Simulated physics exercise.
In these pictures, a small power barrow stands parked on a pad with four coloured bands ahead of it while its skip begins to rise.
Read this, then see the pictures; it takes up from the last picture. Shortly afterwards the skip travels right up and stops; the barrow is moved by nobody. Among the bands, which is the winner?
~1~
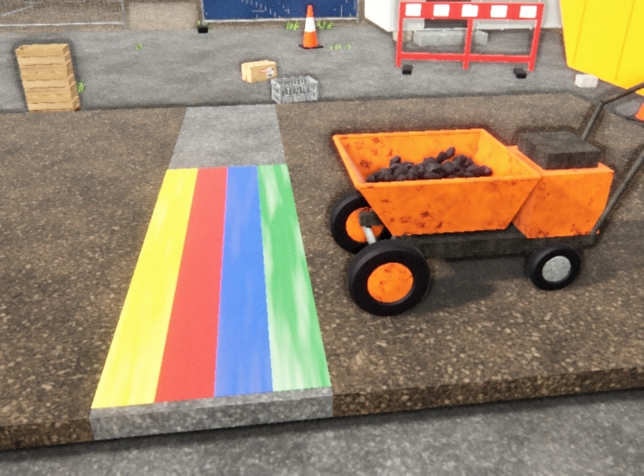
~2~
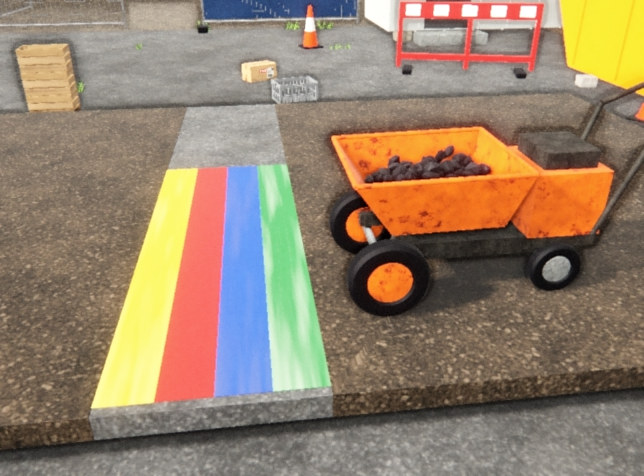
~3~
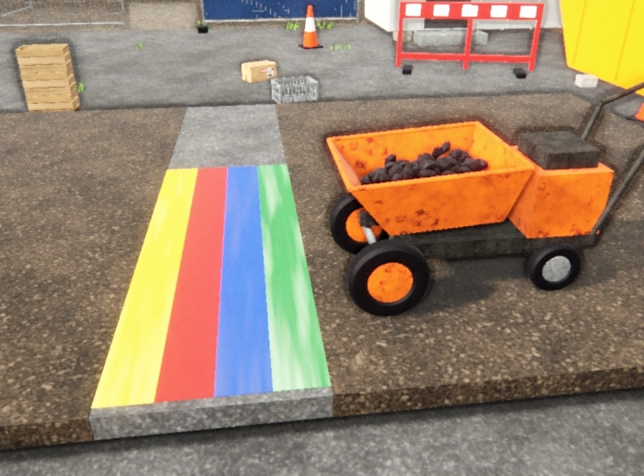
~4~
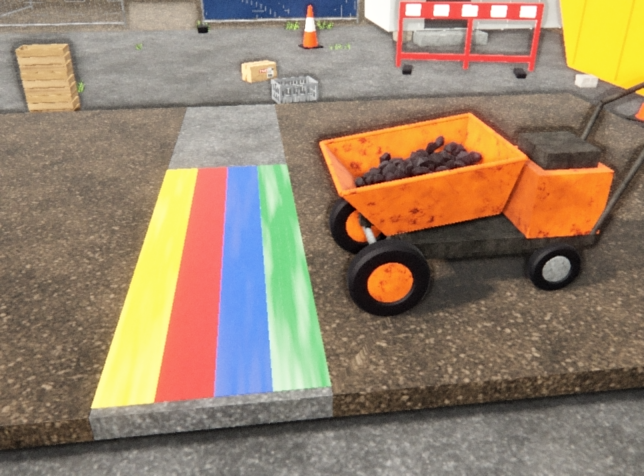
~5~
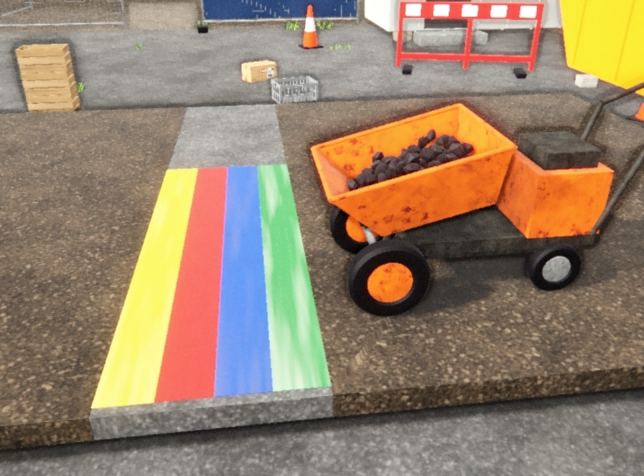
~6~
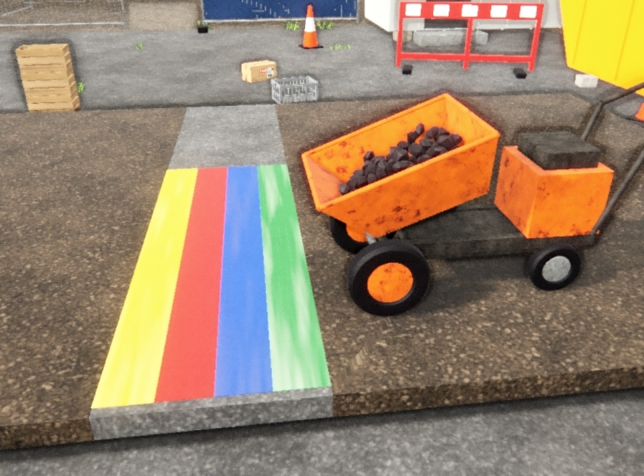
That would be the blue band.
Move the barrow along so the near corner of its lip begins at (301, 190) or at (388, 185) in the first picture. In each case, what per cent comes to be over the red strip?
Result: Try 1 = 50 %, try 2 = 0 %.
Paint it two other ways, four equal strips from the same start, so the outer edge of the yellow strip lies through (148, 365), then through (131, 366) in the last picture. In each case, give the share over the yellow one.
10 % and 0 %.
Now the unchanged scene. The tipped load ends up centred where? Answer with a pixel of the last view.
Once nothing moves, the middle sits near (244, 283).
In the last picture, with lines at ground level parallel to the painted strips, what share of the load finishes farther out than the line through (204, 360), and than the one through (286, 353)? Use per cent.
Estimate: 10 %, then 80 %.
Soon after the last picture, skip tipped steeply; all in the skip.
A little later, skip tipped right over; most in the skip; a stray few over the green strip; a small part over the blue strip.
Later still, skip tipped right over; about a quarter in the skip; a small part over the green strip; about half over the blue strip; about a quarter over the red strip; a stray few over the yellow strip; a stray few off the paint.
At rest, skip tipped right over; about a quarter in the skip; a small part over the green strip; about half over the blue strip; about a quarter over the red strip; a stray few over the yellow strip; a stray few off the paint.
